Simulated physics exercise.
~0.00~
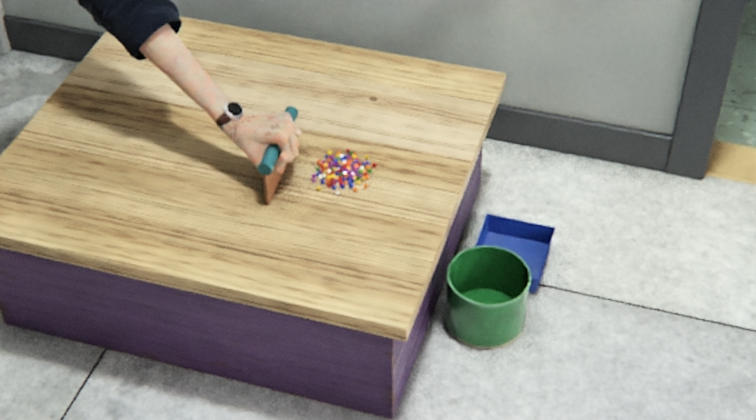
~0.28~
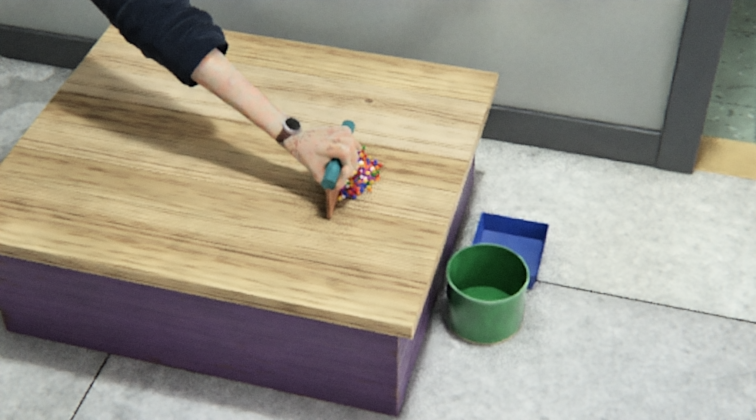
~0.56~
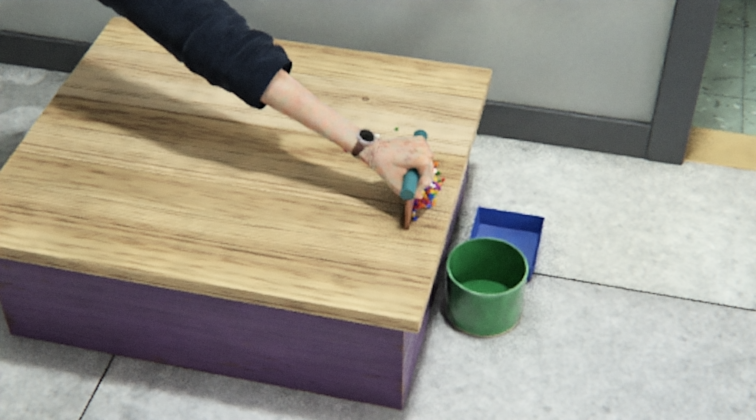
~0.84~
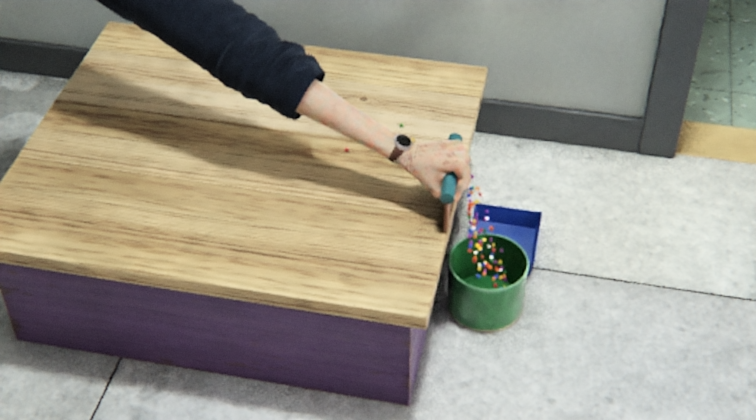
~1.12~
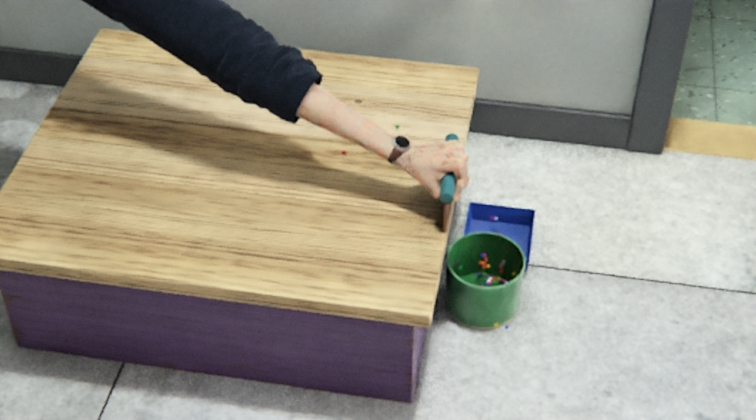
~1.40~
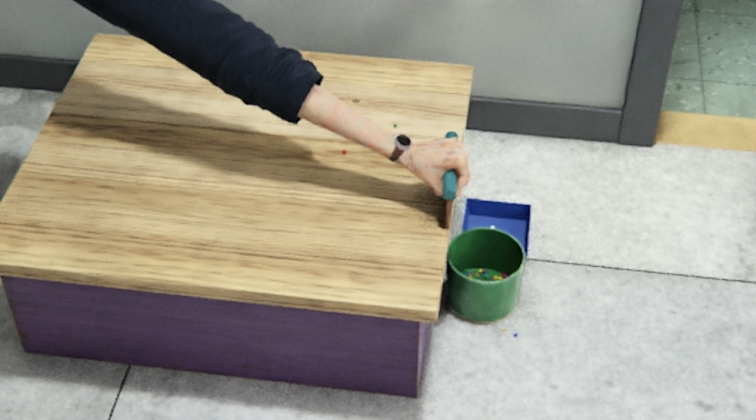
In this clip, a hand pushes a small pile of colourful beads rightward across a wooden tabletop with a scraper and stops at the edge, where most spill into a green pot, a few land in a blue tin or miss, and some stay on top.
